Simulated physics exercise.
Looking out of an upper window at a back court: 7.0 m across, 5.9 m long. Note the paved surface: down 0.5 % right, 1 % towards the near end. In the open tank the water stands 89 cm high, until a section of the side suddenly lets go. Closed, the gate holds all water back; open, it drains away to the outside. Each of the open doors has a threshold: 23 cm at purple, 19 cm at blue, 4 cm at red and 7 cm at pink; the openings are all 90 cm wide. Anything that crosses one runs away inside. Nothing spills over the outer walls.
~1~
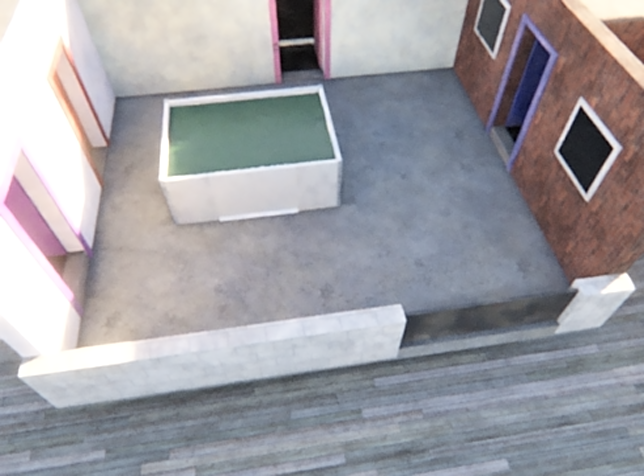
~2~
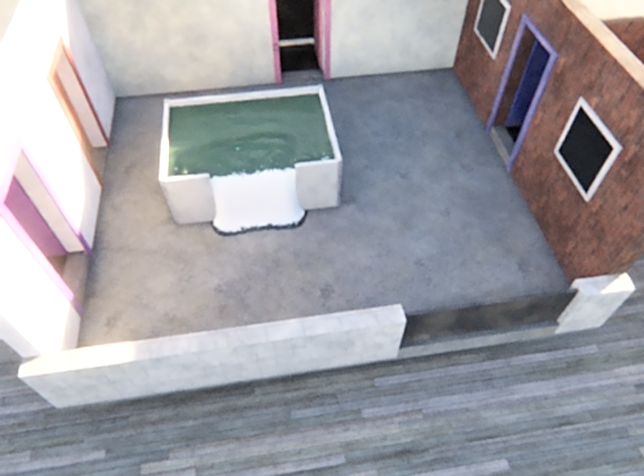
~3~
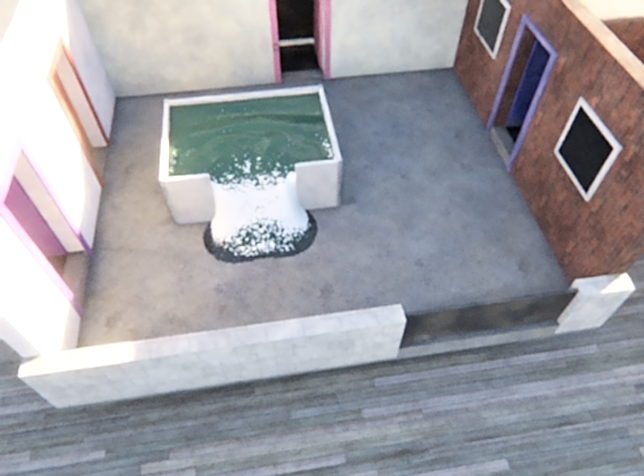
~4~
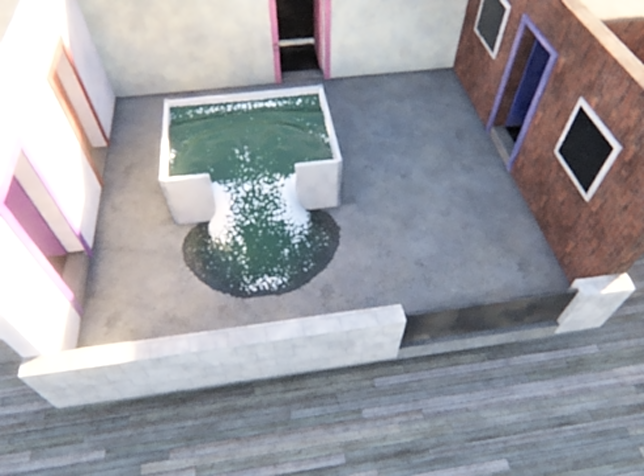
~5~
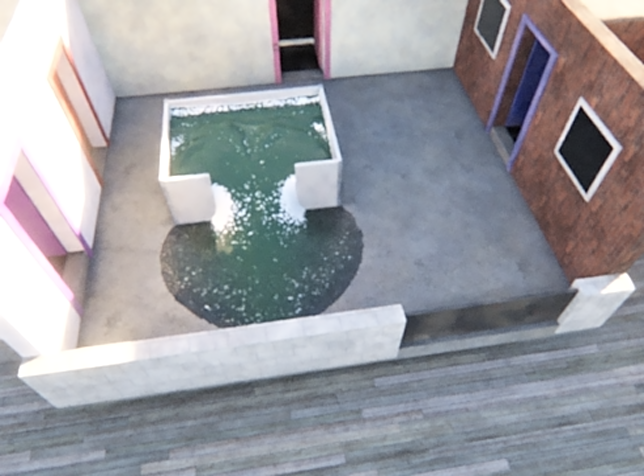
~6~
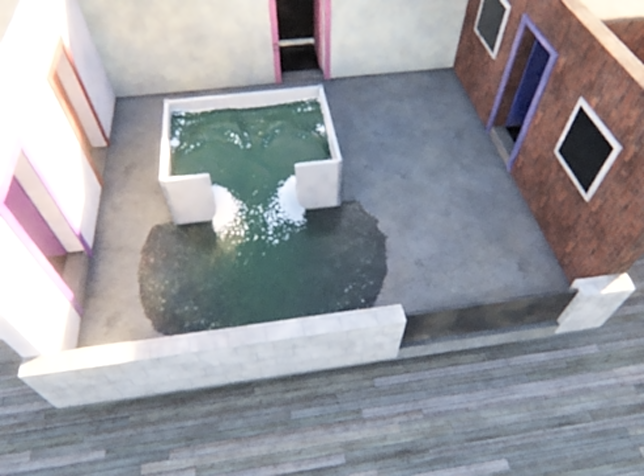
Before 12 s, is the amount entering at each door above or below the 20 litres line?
The purple door will see an amount within the limit come in; the blue door will see an amount within the limit come in; the red door will see too much water come in; the pink door will see too much water come in.
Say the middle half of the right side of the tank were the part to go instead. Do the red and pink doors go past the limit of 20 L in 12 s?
Checking each door against the limit: Red tops it, pink does not exceed it.
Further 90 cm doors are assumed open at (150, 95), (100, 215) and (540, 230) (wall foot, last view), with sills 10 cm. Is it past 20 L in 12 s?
In that order: Above, under, above.
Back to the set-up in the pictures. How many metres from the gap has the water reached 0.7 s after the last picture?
I'd put it close to 3.8 m.
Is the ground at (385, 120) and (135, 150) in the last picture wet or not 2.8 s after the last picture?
I'd call them spared and then drenched.
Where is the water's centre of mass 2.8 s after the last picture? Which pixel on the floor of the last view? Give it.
Roughly (279, 234) in the last picture.
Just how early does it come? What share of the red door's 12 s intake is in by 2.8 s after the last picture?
About 0 per cent.
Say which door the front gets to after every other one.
The answer is the pink door.
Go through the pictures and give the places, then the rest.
The open tank at (249, 133) is whole and still, 89 cm deep, in the first picture.
The front is at (218, 227), 0.7 m from the gap at (257, 197); 0.4 m2 of floor is under water; 89 cm left at the back of the open tank, in the second picture.
Water pours out at (257, 200) and has run 1.0 m, to (227, 257); typically 15 cm deep outside, 88 cm at the open tank's back, in the third picture.
The front is at (242, 292), 1.5 m from the gap at (257, 201); 2.7 m2 of floor is under water; 80 cm left at the back of the open tank, in the fourth picture.
The front is at a hidden place, 2.3 m from the gap at (257, 201); 4.9 m2 of floor is under water; 75 cm left at the back of the open tank, in the fifth picture.
The front is at a hidden place, 2.6 m from the gap at (257, 200); 7.1 m2 of floor is under water; 76 cm left at the back of the open tank, in the sixth picture.
Then, 0.7 s after the last picture water covers 30 % of the floor and is deepest (55 cm) near (268, 350); purple door 4 cm at the sill, 0 L in, blue door not reached, red door not reached, pink door not reached.
Then, 1.5 s after the last picture water covers 35 % of the floor and is deepest (52 cm) near (87, 376); purple door 17 cm at the sill, 0 L in, blue door not reached, red door not reached, pink door not reached.
Then, 2.8 s after the last picture water covers 60 % of the floor and is deepest (32 cm) near (87, 376); purple door 21 cm at the sill, 1 L in, blue door 8 cm at the sill, 0 L in, red door 4 cm at the sill, 0 L in, pink door not reached.
Then, 6.3 s after the last picture water covers 95 % of the floor and is deepest (20 cm) near (573, 307); purple door 12 cm at the sill, 1 L in, blue door 8 cm at the sill, 0 L in, red door 11 cm at the sill, 17 L in, pink door 15 cm at the sill, 13 L in.
Then, 11.3 s after the last picture water covers 100 % of the floor and is deepest (18 cm) near (537, 312); purple door 6 cm at the sill, 1 L in, blue door 11 cm at the sill, 0 L in, red door 9 cm at the sill, 121 L in, pink door 11 cm at the sill, 118 L in.
